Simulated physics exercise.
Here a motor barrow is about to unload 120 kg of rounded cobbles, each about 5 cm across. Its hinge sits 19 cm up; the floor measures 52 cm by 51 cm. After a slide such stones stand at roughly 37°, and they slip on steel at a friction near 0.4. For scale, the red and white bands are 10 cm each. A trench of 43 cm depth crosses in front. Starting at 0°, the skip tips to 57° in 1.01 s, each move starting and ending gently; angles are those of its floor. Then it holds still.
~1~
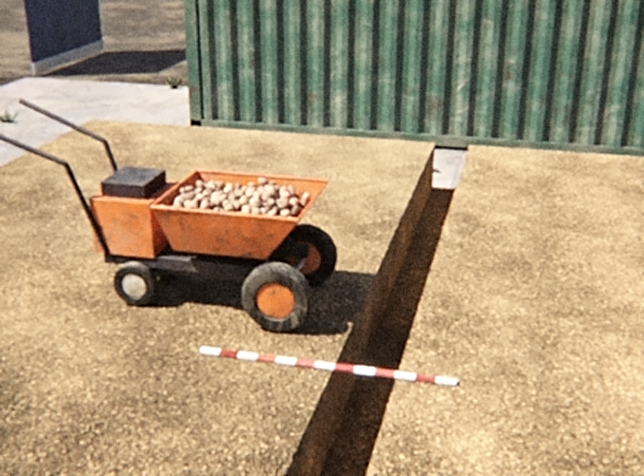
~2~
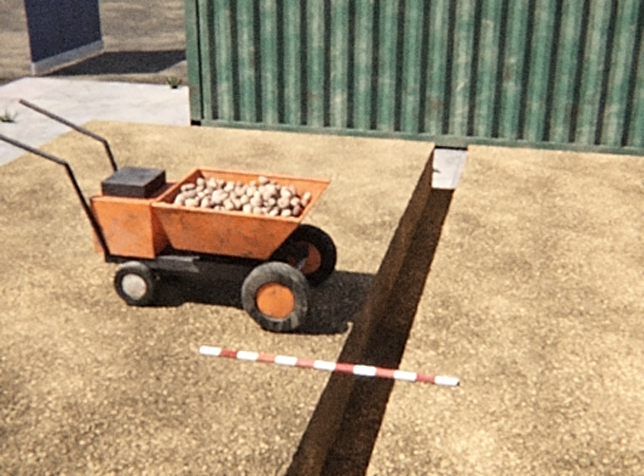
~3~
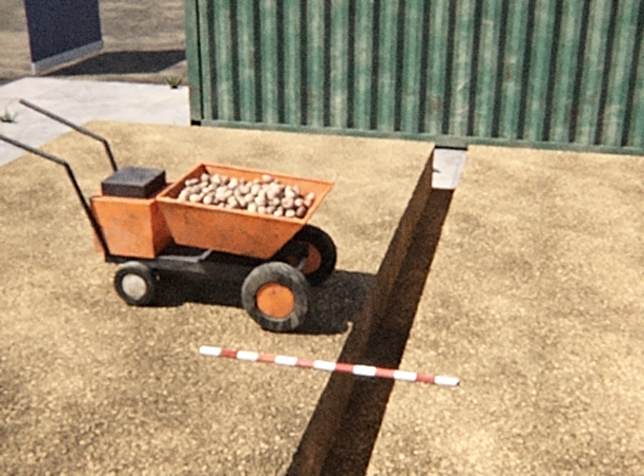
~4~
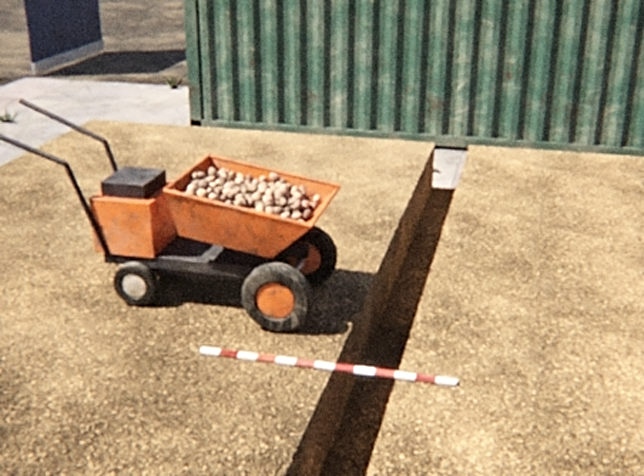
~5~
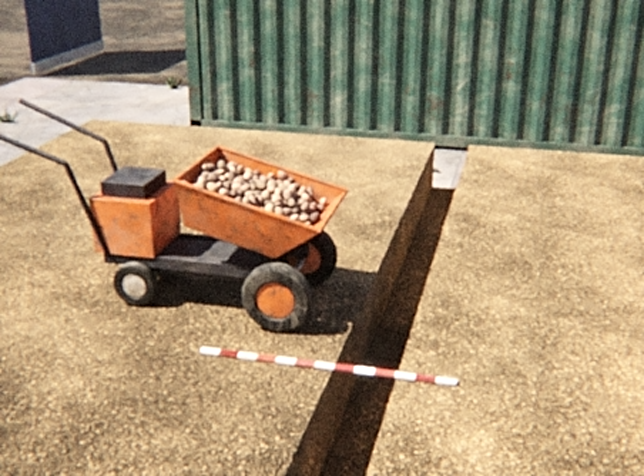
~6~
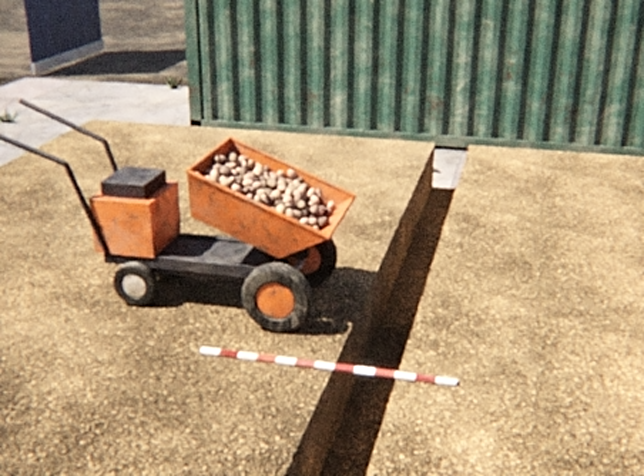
On sandy ground before a green metal container, an orange motor barrow full of rounded stones stood still beside a narrow trench while its skip slowly tilted, the left end rising and the stones staying inside.
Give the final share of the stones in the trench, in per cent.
Some 43 per cent of it.
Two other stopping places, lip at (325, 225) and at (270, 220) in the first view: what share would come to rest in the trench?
About 25 and 65 per cent.
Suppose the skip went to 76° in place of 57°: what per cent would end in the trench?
Then about 55 per cent.
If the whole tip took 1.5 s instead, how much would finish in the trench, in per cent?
It would be near 50 per cent.
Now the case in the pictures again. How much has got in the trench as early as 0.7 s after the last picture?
About 15 per cent by then.
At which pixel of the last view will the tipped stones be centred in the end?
Their middle is at about (400, 375).
Then, 0.3 s after the last picture the floor is at 48°, 100 % in the skip; the foremost stones are at (352, 244).
Then, 0.7 s after the last picture the floor is at 57°, 84 % in the skip, 15 % in the trench, 1 % past the trench; the foremost stones are at (424, 307).
Then, 1.0 s after the last picture the floor is at 57°, 54 % in the skip, 25 % in the trench, 22 % past the trench; the foremost stones are at (501, 333).
Then, 3.0 s after the last picture the floor is at 57°, 34 % in the skip, 43 % in the trench, 23 % past the trench; the foremost stones are at (586, 341).
